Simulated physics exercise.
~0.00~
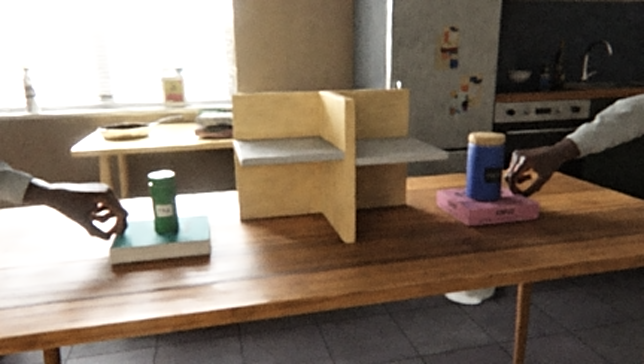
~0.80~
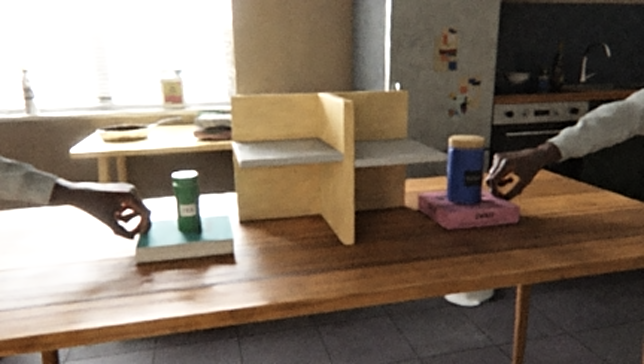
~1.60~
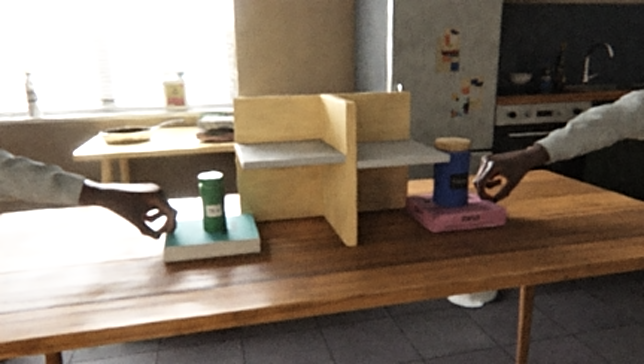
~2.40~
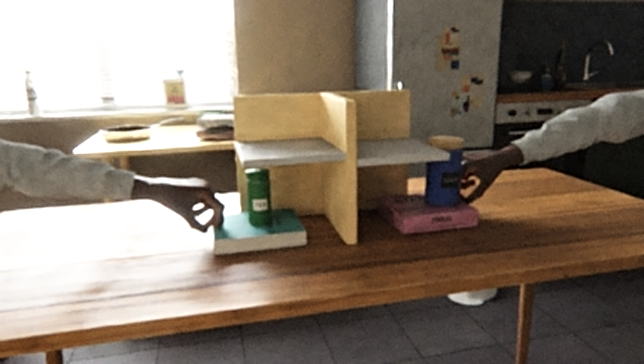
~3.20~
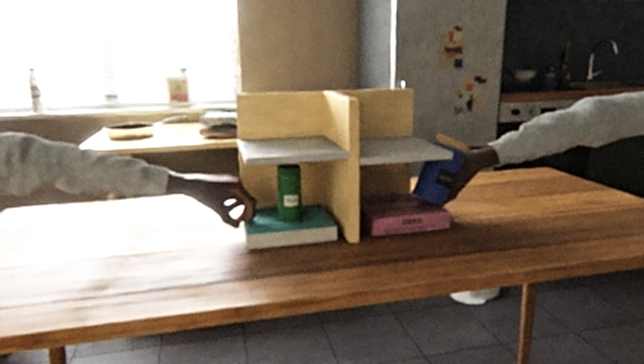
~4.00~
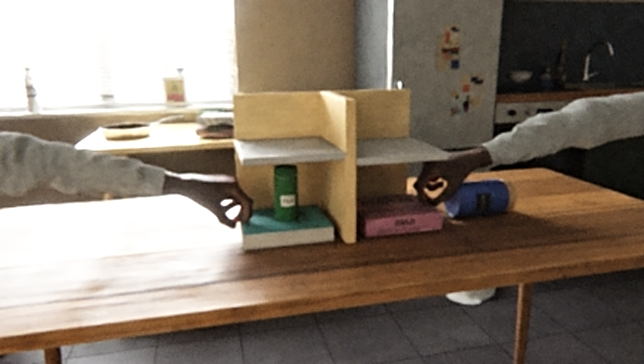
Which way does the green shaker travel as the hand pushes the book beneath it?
The green shaker moves to the right, riding upright on the turquoise book.
A blue jar hits a shelf and topples while a green shaker slides under safely.
